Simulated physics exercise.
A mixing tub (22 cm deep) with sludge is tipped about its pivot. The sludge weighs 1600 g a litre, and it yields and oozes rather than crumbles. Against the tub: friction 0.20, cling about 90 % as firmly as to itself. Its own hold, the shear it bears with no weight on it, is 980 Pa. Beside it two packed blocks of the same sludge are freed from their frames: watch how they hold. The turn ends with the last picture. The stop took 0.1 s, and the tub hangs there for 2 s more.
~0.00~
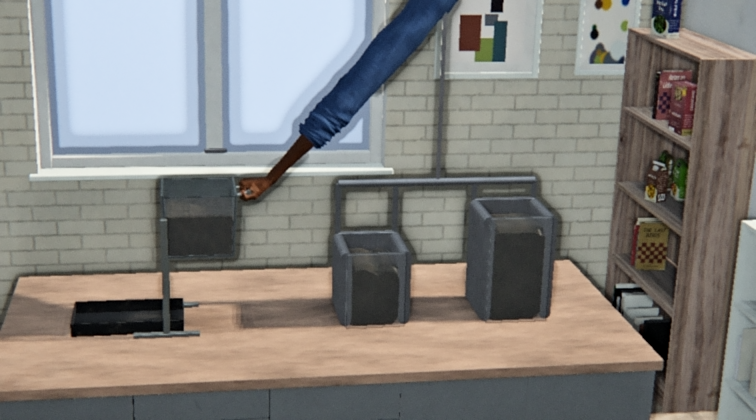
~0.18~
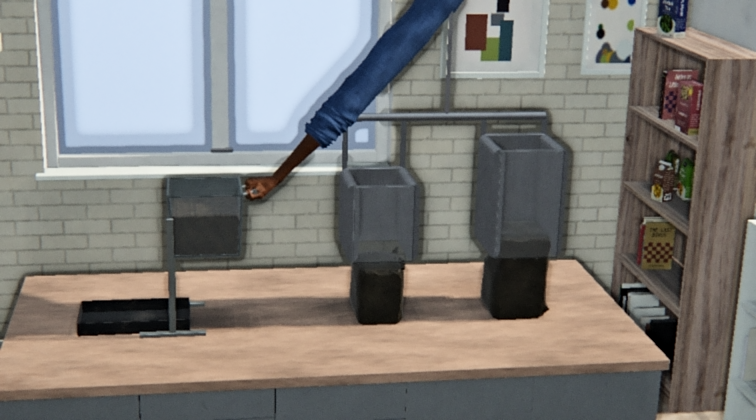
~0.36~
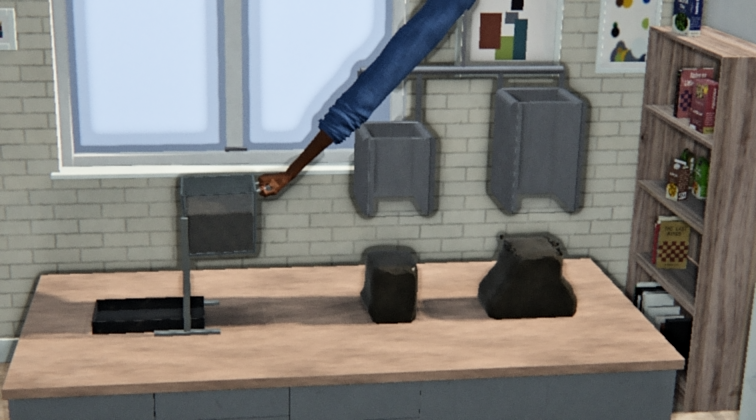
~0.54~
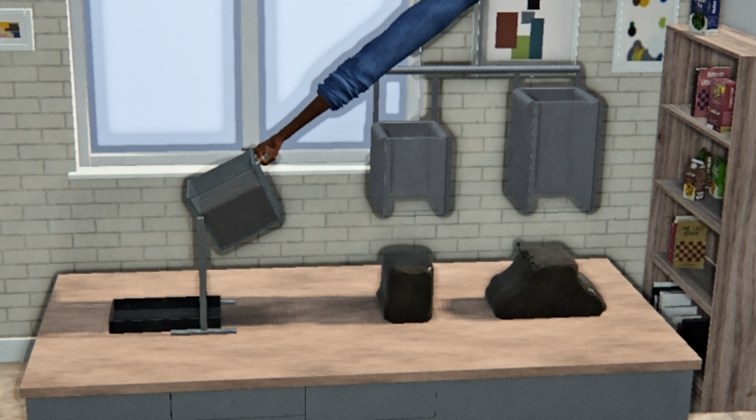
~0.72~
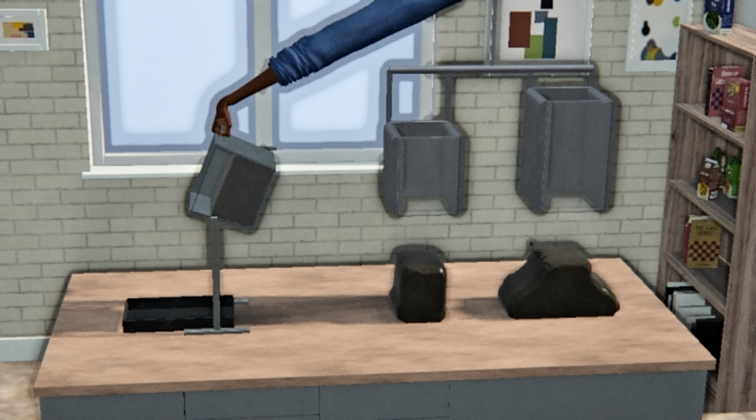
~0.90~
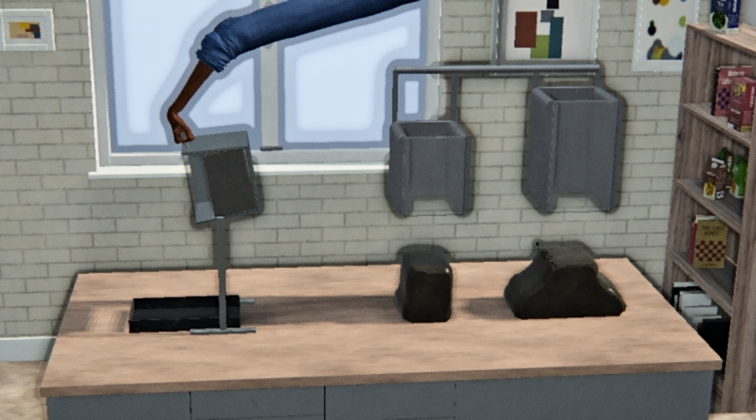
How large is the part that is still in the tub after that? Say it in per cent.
About 57 %.
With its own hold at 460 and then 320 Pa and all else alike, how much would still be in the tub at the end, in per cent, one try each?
In turn about 35 %, 30 %.
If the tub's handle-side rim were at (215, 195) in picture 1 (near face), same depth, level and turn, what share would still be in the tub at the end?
Then about 100 %.
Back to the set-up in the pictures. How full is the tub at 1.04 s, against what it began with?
Some 100 per cent.
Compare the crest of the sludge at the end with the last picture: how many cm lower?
Roughly 13 cm.
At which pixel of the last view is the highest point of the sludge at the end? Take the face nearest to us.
Around (232, 187).
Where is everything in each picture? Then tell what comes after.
The first frame shows handle-side rim at (235, 196), tilt 0 degrees; crest of the sludge at (185, 216); block heights 23 cm, 36 cm (left to right).
The second frame shows handle-side rim at (241, 195), tilt 0 degrees; crest of the sludge at (191, 216); block heights 23 cm, 34 cm (left to right).
The third frame shows handle-side rim at (254, 192), tilt 2 degrees; crest of the sludge at (245, 212); block heights 23 cm, 26 cm (left to right).
The fourth frame shows handle-side rim at (252, 166), tilt 27 degrees; crest of the sludge at (260, 187); block heights 23 cm, 22 cm (left to right).
The fifth frame shows handle-side rim at (215, 146), tilt 68 degrees; crest of the sludge at (234, 157); block heights 23 cm, 22 cm (left to right).
The sixth frame shows handle-side rim at (182, 156), tilt 99 degrees; crest of the sludge at (239, 150); block heights 23 cm, 22 cm (left to right).
After 1.04 s, the tub is at 99 degrees and holds 100 %.
After 1.21 s, the tub is at 99 degrees and holds 90 %.
After 1.38 s, the tub is at 99 degrees and holds 67 %.
After 1.55 s, the tub is at 99 degrees and holds 57 %.
After 2.90 s, the tub is at 99 degrees and holds 57 %.
